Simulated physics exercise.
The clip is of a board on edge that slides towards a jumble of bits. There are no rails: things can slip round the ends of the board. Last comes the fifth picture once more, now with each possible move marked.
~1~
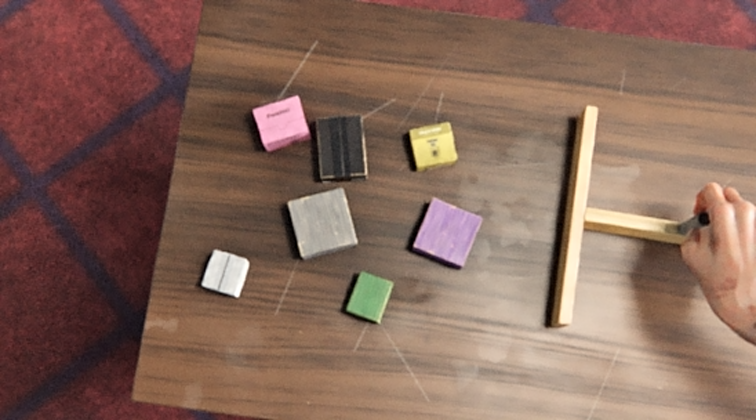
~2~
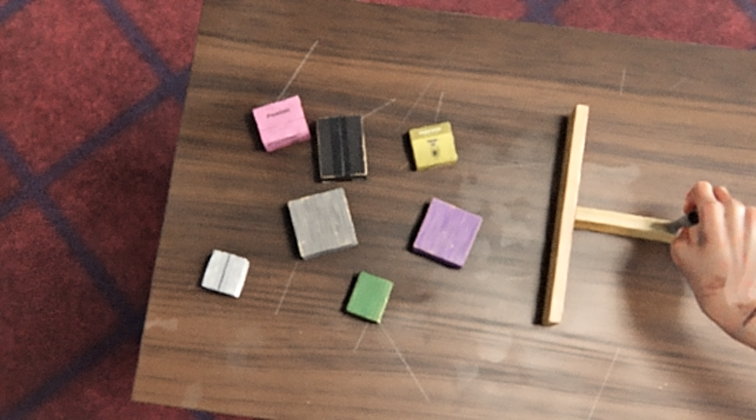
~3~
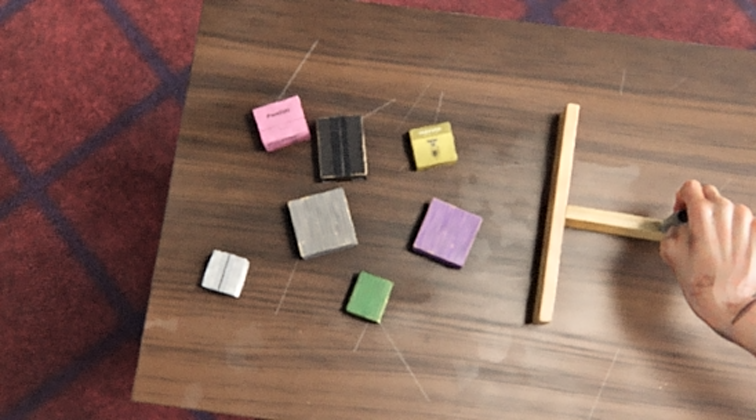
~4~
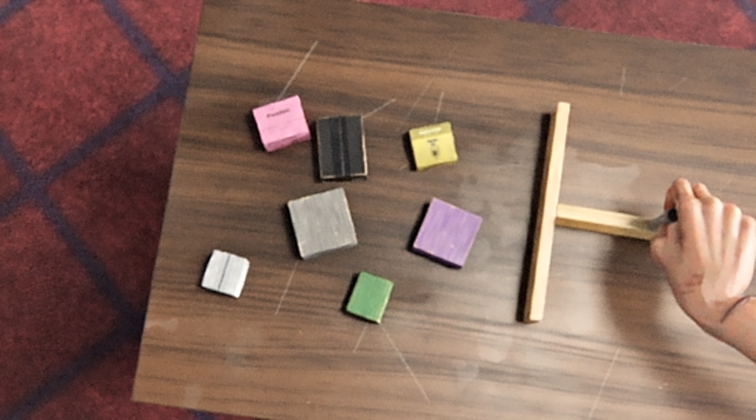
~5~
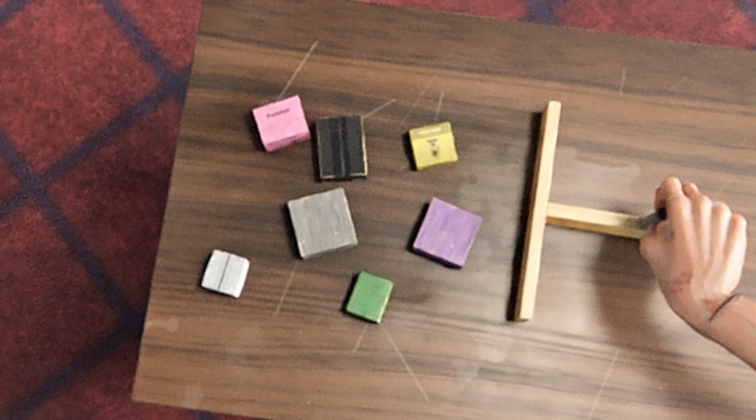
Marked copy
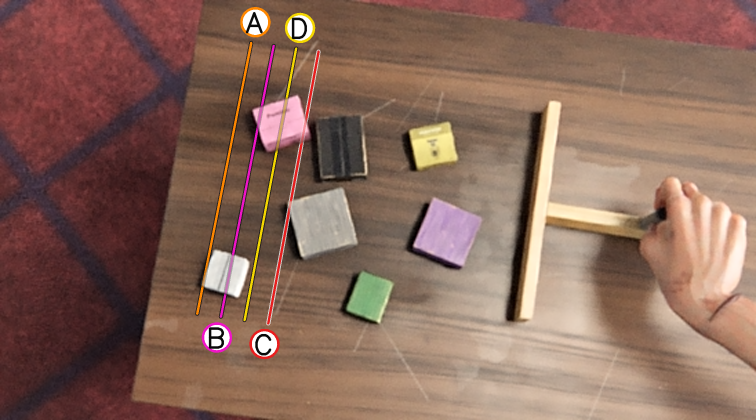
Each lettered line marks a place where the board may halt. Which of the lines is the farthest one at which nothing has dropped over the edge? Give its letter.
C is the last safe line.
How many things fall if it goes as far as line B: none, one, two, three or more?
In all, two.
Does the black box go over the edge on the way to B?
No.
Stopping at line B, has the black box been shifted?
Yes.
On the marked copy, A at (225, 175); B at (248, 178); C at (294, 184); D at (271, 181).
Taking C. A third of the way, board (452, 196); yellow packet (427, 145); purple block (411, 234).
Two thirds of the way, board (363, 184); pink packet (256, 117); grey block (271, 210).
When it is over, board (296, 175); pink packet (194, 108); grey block (206, 201); nothing has fallen.
As for the rest, A drops the grey block, pink packet and black box; B drops the grey block and pink packet; D drops the pink packet.
